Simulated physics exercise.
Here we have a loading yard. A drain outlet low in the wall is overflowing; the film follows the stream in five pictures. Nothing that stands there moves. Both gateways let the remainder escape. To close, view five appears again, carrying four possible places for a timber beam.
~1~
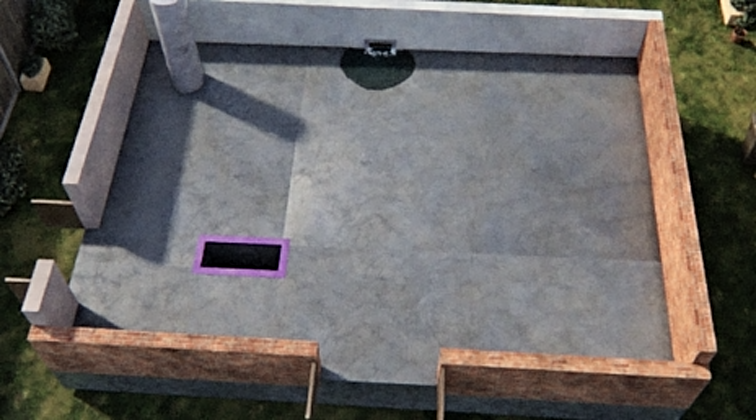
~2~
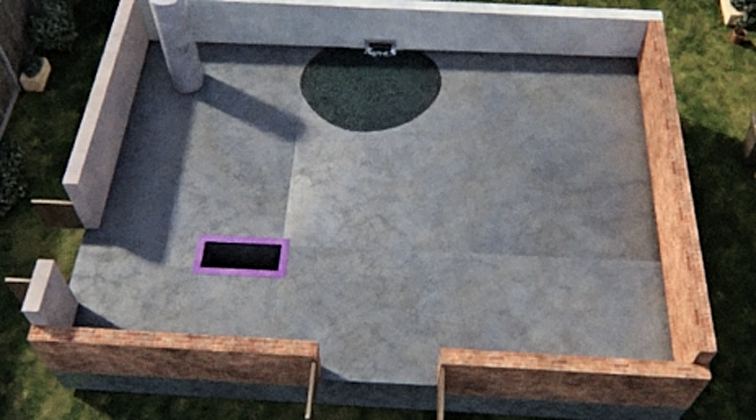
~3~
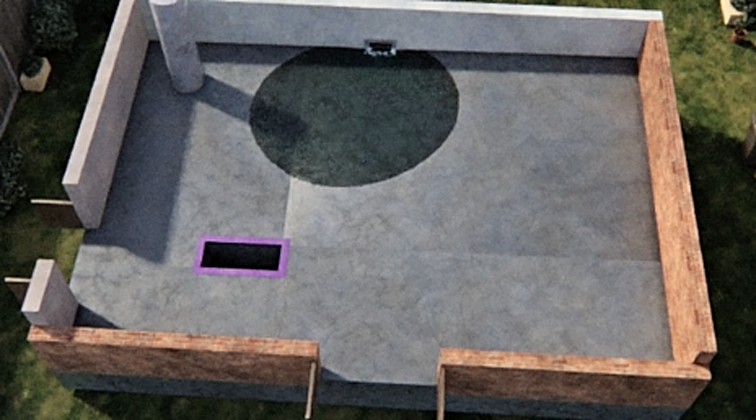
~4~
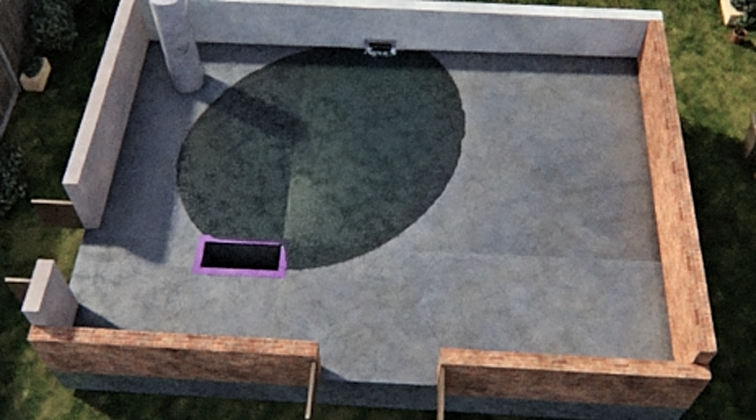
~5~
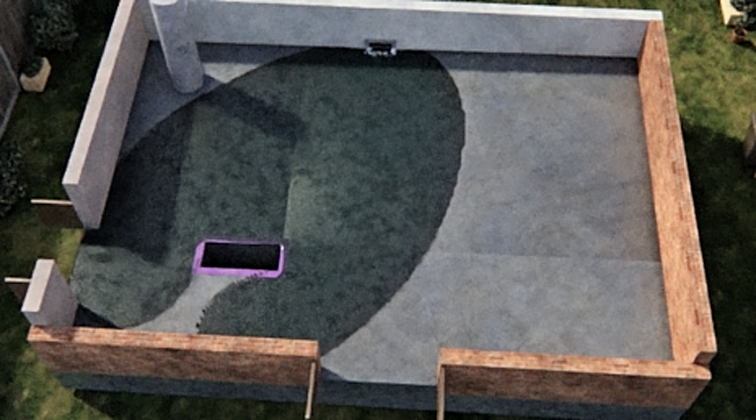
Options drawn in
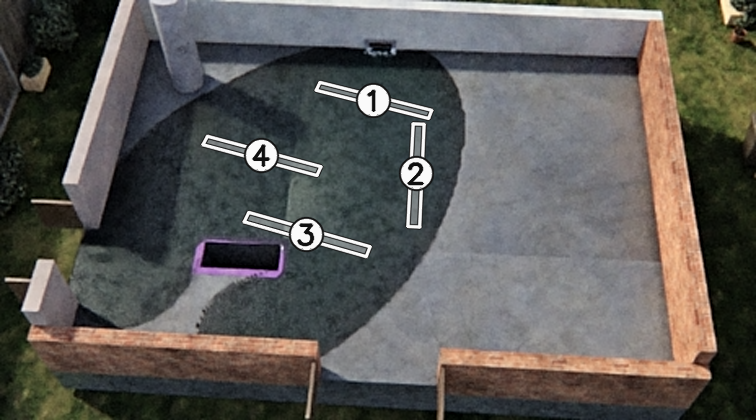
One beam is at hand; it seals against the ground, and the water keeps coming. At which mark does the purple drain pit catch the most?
Place 2 does it best.
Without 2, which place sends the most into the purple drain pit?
4 it is.
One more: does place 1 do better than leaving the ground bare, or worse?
It is worse.
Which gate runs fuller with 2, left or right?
The left gate.
On the marked copy, 1 from (318, 86) to (430, 114); 2 from (413, 226) to (418, 124); 3 from (246, 217) to (368, 251); 4 from (205, 140) to (318, 171).
With 1, about 9 % of the stream runs into the purple drain pit, about 89 % out by the gates.
With 2, about 36 % of the stream runs into the purple drain pit, about 62 % out by the gates.
With 3, about 7 % of the stream runs into the purple drain pit, about 92 % out by the gates.
With 4, about 27 % of the stream runs into the purple drain pit, about 73 % out by the gates.
